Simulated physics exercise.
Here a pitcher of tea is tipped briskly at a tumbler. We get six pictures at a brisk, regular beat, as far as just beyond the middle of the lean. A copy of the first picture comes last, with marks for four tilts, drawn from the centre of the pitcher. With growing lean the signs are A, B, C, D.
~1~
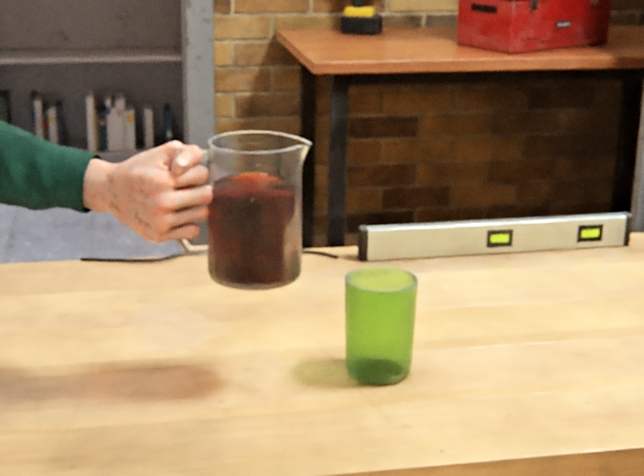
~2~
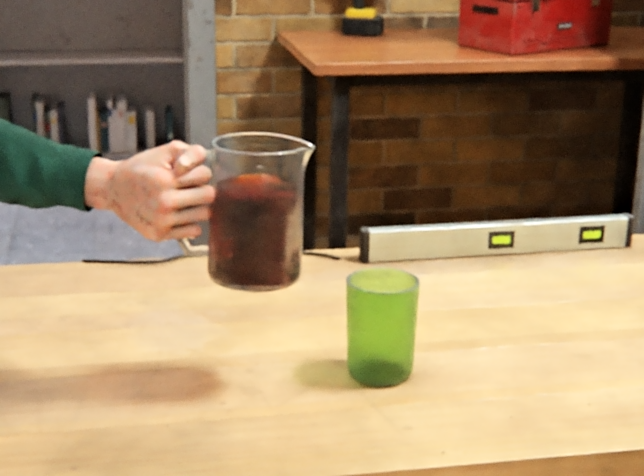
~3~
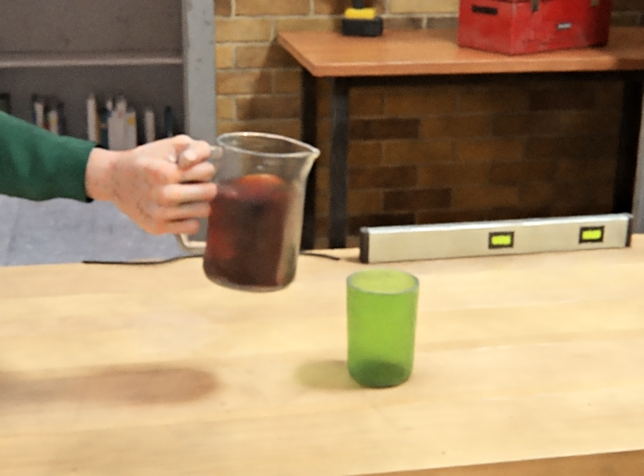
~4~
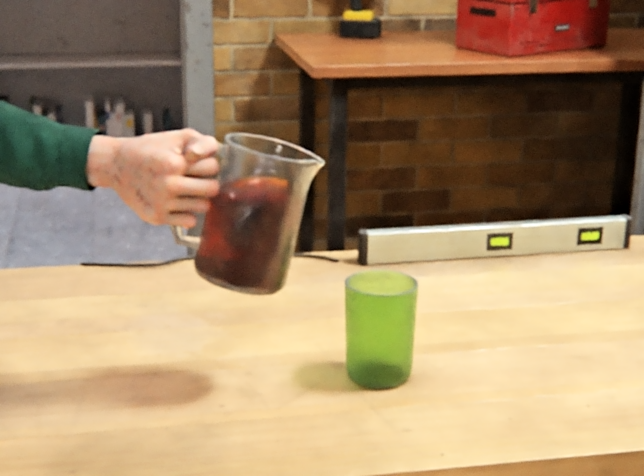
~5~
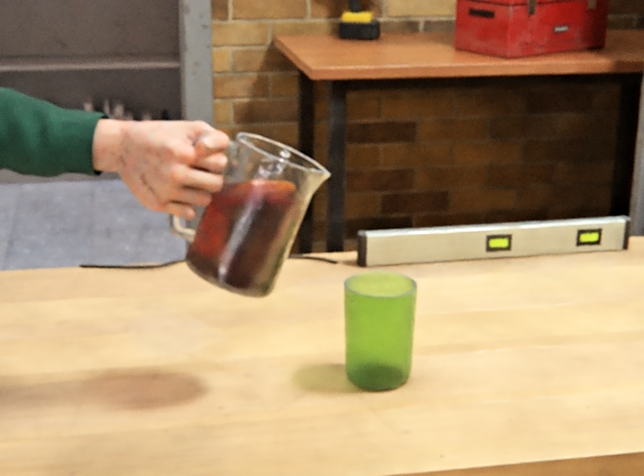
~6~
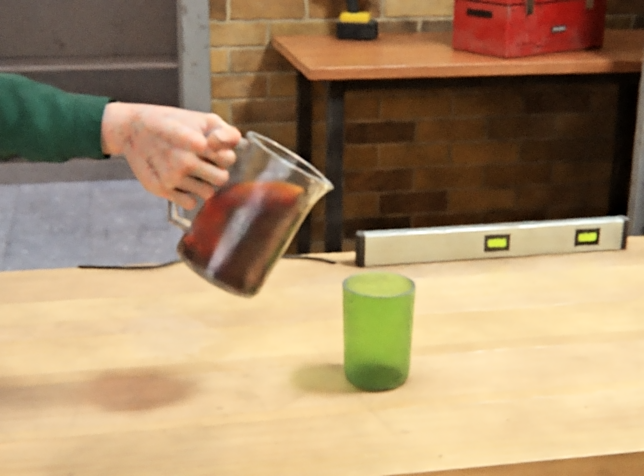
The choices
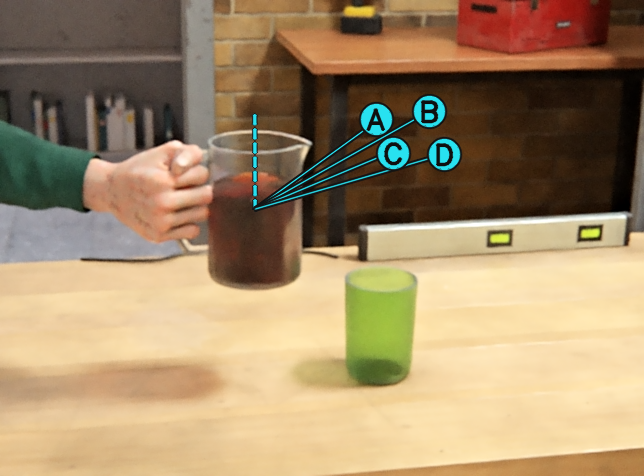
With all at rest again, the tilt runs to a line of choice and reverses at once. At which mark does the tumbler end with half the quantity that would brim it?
Take C.
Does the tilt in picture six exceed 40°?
No.
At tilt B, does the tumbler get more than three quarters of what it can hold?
No, less.
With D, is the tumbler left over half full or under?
Over half.
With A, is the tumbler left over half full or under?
Under half.
On the marked copy, A at (363, 131); B at (414, 119); C at (376, 158); D at (428, 158).
If A is chosen, the tumbler ends with about 16 % of what it can hold.
If B is chosen, the tumbler ends with about 30 % of what it can hold.
If C is chosen, the tumbler ends with about 51 % of what it can hold.
If D is chosen, the tumbler ends with about 73 % of what it can hold.
